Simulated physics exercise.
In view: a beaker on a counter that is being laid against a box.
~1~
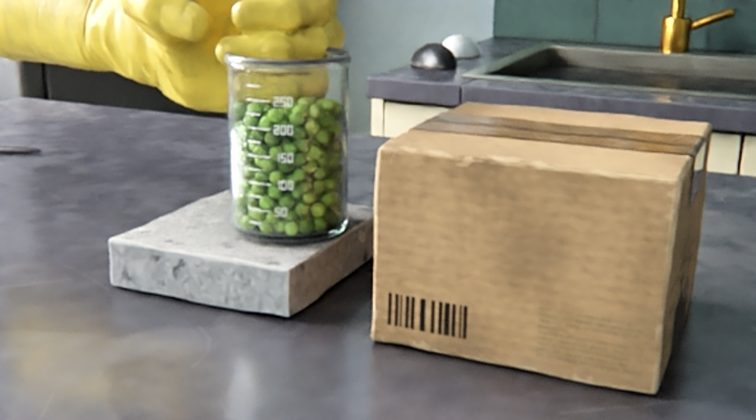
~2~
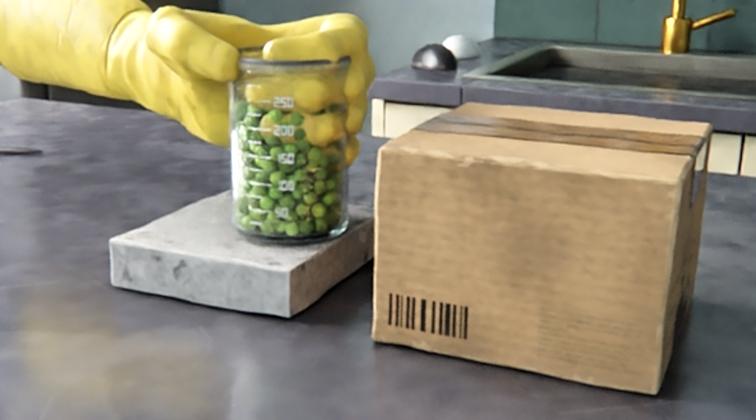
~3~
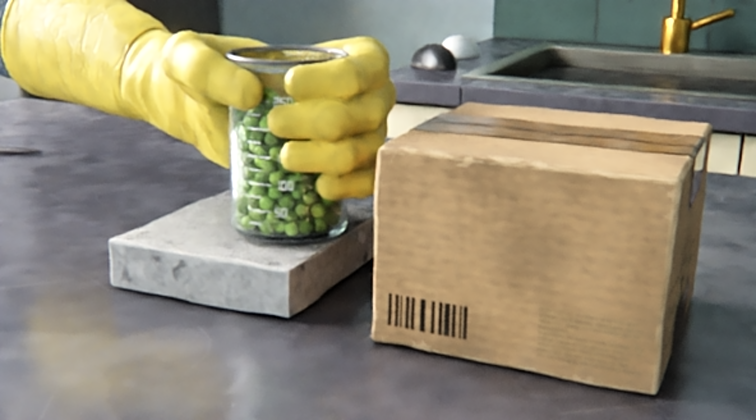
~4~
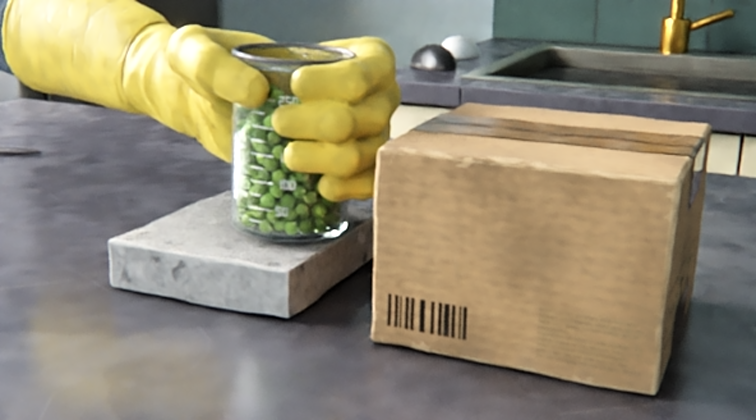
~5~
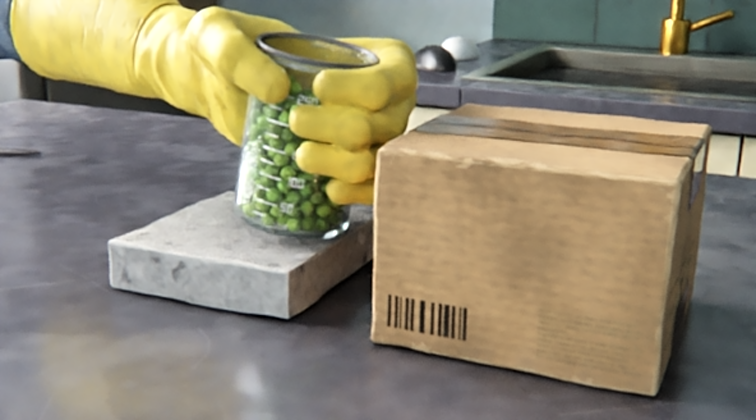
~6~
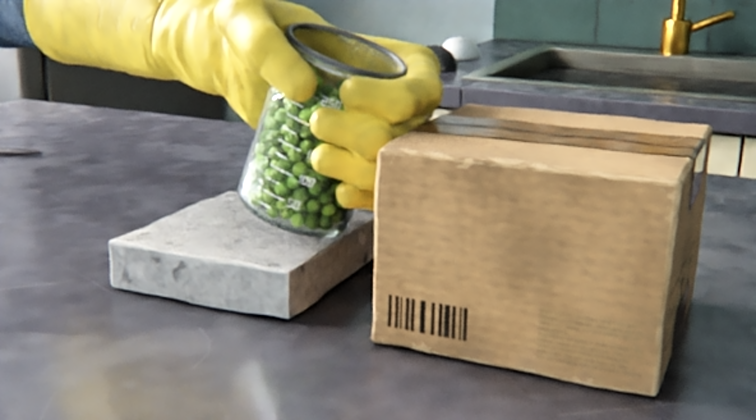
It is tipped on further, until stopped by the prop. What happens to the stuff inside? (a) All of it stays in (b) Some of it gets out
All of it stays in (a).
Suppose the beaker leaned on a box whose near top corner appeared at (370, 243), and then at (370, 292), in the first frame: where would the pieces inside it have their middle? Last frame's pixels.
Roughly at (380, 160) for the first height, and roughly at (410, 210) for the second.
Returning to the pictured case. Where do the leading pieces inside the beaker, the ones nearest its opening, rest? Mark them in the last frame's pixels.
(394, 122), roughly.
Then, 0.15 s on from there, the beaker leans 29°; everything is still inside.
Then, 0.32 s on from there, the beaker rests on the box at 33°; everything is still inside.
In the end, the beaker rests on the box at 33°; everything is still inside.
